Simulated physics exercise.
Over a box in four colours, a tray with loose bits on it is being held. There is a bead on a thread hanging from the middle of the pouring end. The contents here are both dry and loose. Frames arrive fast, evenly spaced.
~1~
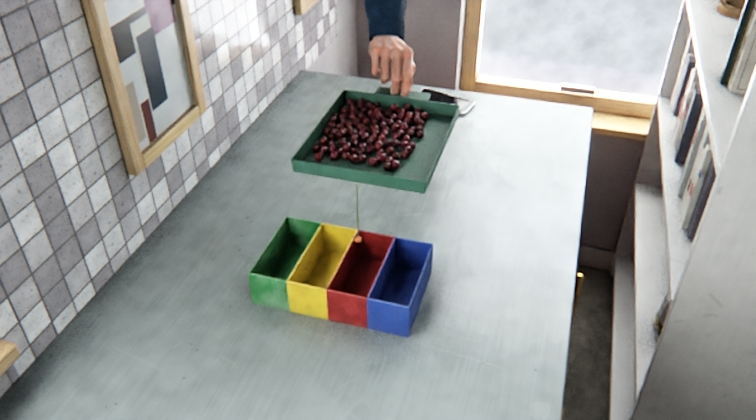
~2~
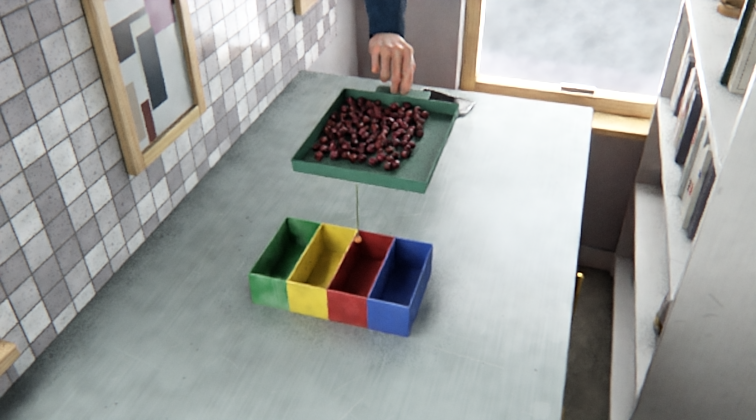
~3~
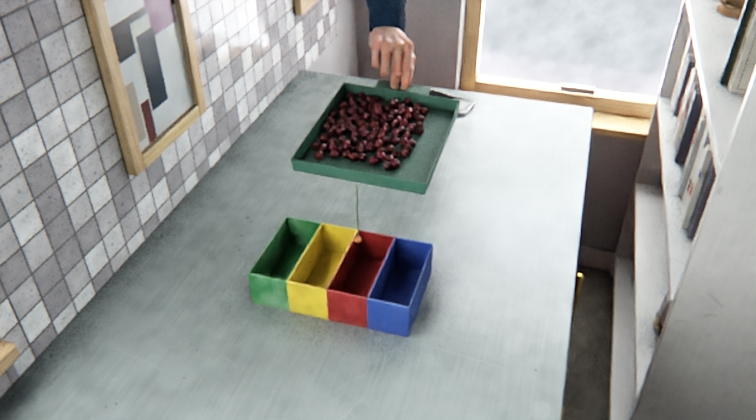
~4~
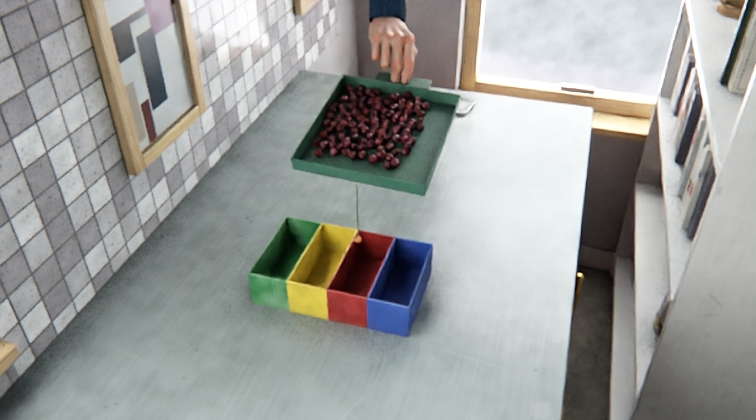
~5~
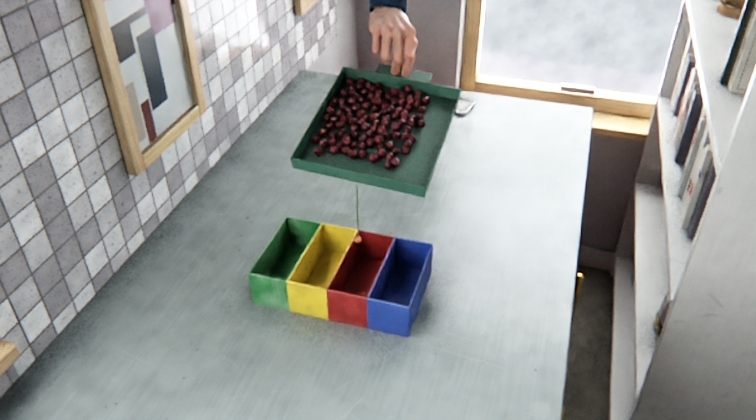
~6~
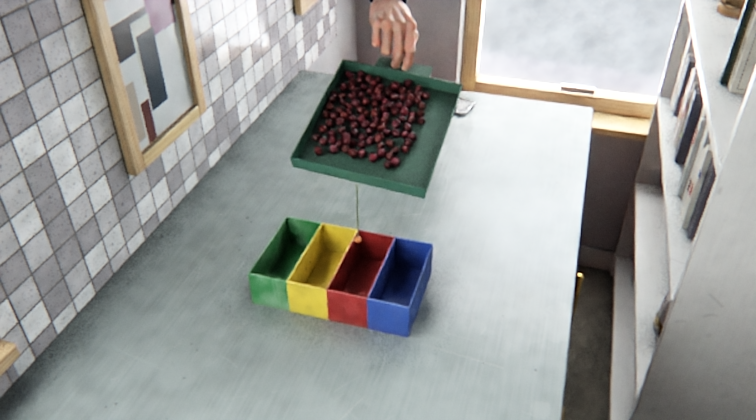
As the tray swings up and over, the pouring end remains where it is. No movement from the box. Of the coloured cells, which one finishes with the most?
The blue cell finishes with the most.
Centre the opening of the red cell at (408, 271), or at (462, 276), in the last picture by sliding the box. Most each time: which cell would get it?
Attempt 1 - red; attempt 2 - the yellow one.
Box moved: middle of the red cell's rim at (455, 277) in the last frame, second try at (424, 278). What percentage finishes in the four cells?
Roughly 80 %, then roughly 90 %.
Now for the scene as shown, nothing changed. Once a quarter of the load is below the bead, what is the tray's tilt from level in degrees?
It is at around 110 degrees.
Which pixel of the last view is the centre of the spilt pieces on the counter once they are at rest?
Estimate: Around (431, 323).
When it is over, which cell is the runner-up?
Behind the top one comes red.
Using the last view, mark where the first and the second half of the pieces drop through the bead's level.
It passes near (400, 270) first and then near (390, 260).
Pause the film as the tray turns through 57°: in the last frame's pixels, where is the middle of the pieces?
About (383, 148).
Soon after the last picture, tray tipped steeply; nearly all on the tray; a stray few in the blue cell.
A little later, tray tipped right over; nearly all on the tray; a stray few in the blue cell.
Later still, tray tipped past a quarter turn; about half in the blue cell; about a quarter in the red cell; a small part in the yellow cell; about a quarter falling or outside the box.
At rest, tray tipped past a quarter turn; about half in the blue cell; about a quarter in the red cell; a small part in the yellow cell; none in the green cell; about a quarter outside the box.
